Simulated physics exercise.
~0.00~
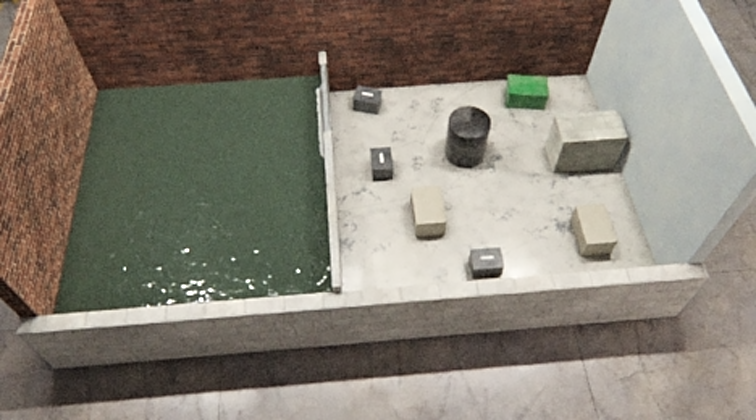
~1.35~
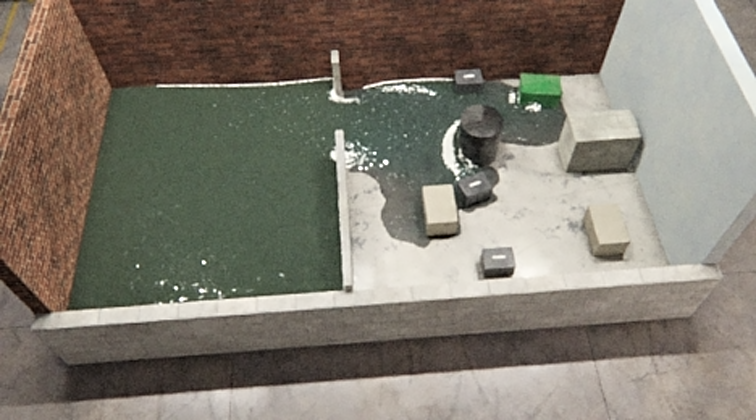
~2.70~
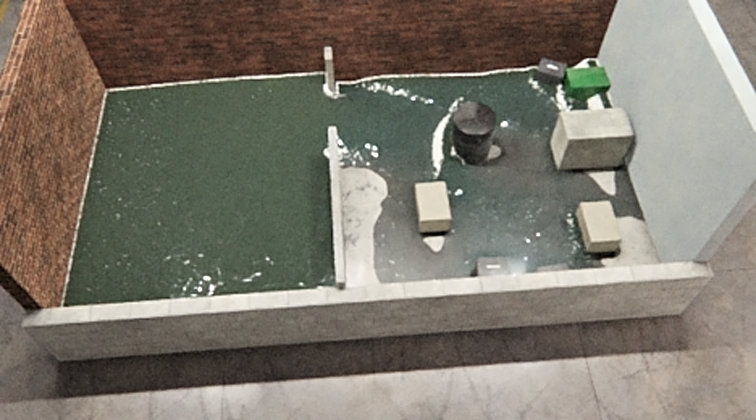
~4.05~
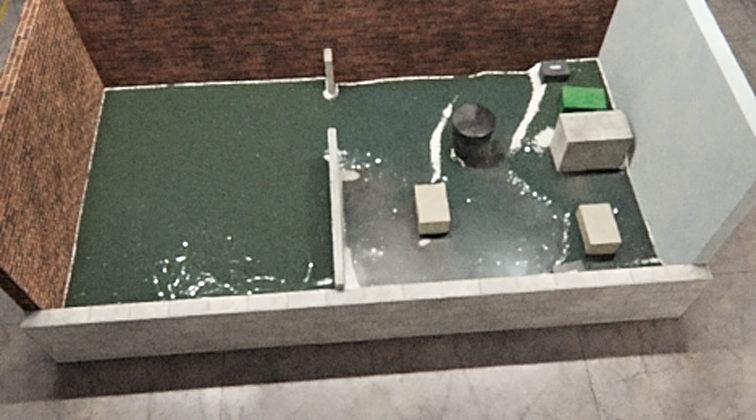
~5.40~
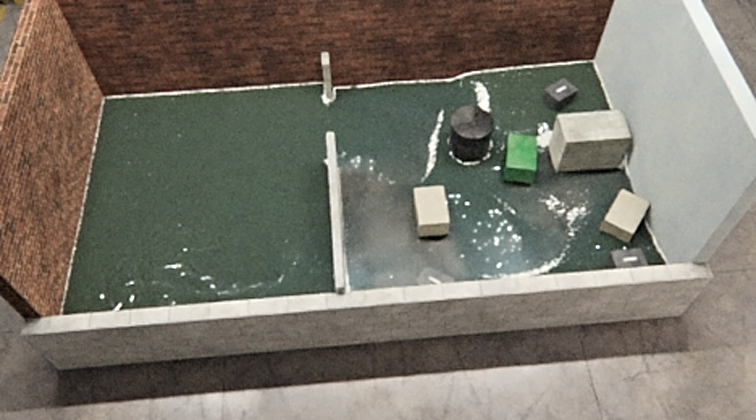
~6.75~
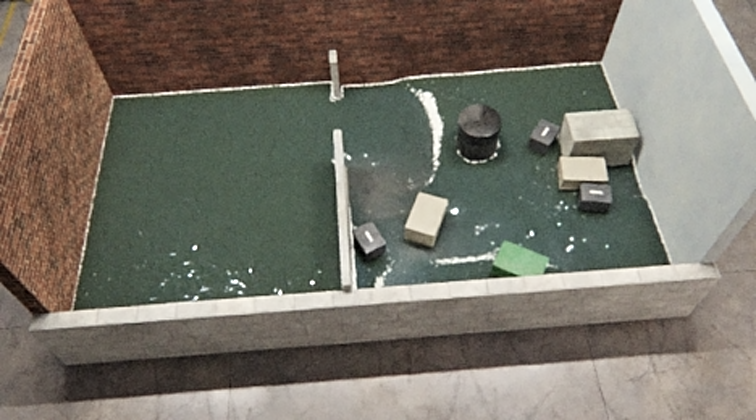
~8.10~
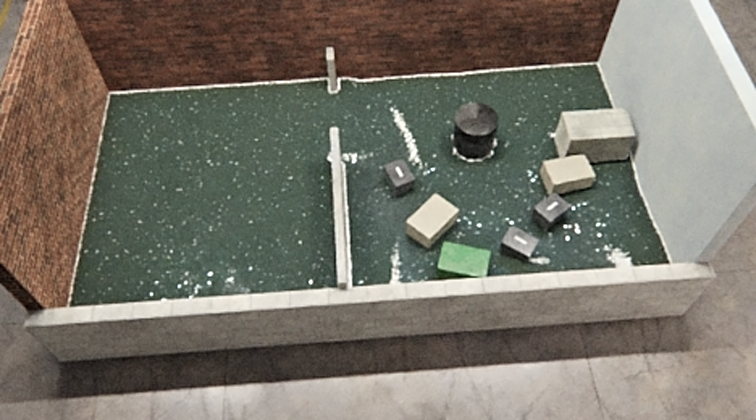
Green water pouring through a gap into a dry walled room, carrying off a green crate and small boxes, which end afloat.
